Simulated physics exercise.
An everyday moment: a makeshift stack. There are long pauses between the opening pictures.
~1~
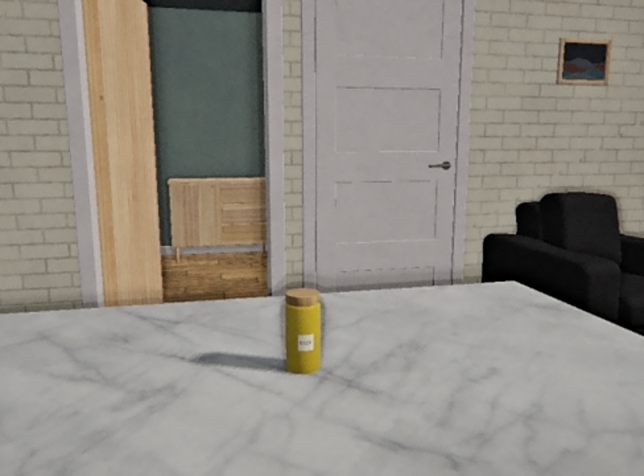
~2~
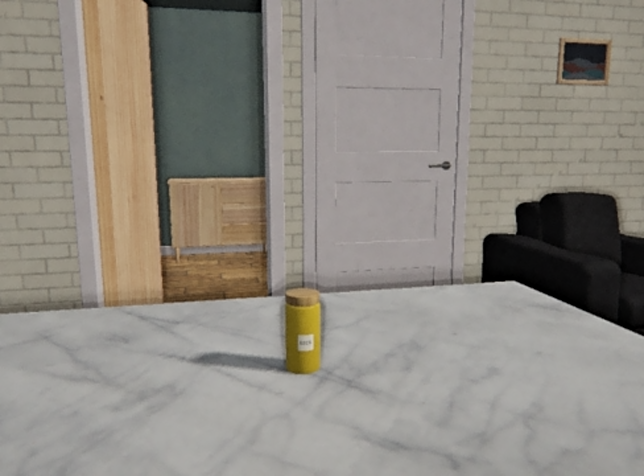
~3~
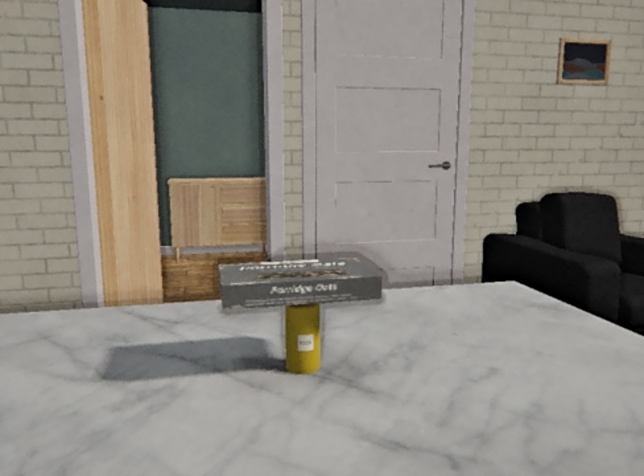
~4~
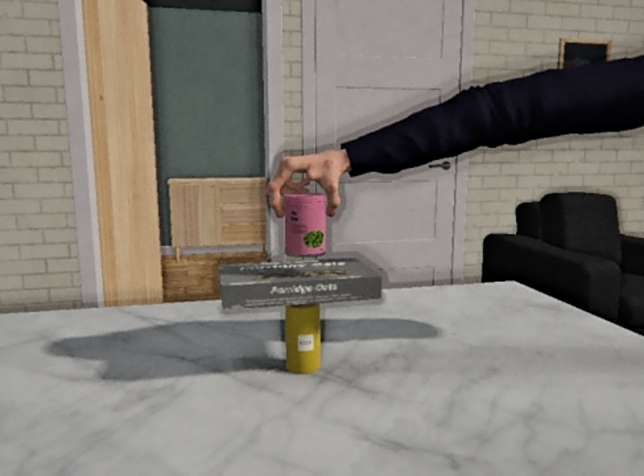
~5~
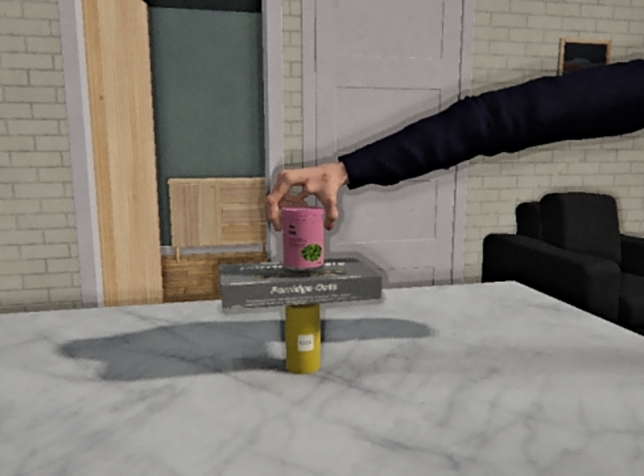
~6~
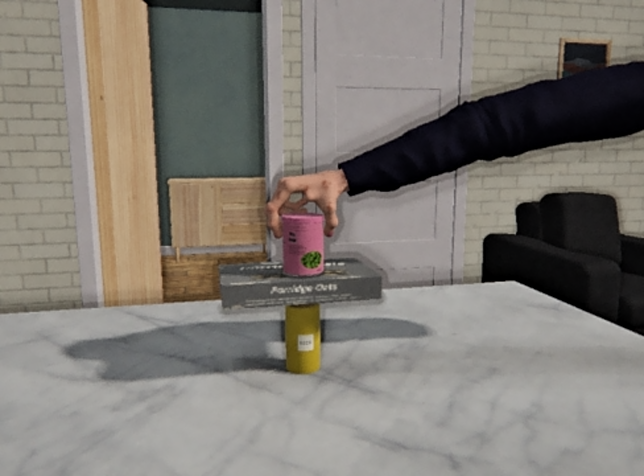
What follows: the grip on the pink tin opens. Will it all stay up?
The stack keeps its balance.
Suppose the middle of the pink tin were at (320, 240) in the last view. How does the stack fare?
Then it keeps its balance.
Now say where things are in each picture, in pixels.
In the first picture, the last thing is not in view yet; yellow jar (303, 330).
In the second picture, the last thing is not in view yet; yellow jar (303, 330).
In the third picture, the last thing is not in view yet; yellow jar (303, 330).
The fourth picture shows coming down; pink tin (305, 224); yellow jar (303, 330).
The fifth picture shows coming down; pink tin (303, 237); yellow jar (303, 330).
The sixth picture shows set down, still held; pink tin (303, 245); yellow jar (303, 330).
Then, 0.80 s later than the last frame, all is still.
Then, 1.70 s later than the last frame, pink tin resting near (303, 245).
When it is over, all 3 as before. End places, in pixels of the last picture, pink tin near (303, 246). The stack holds.
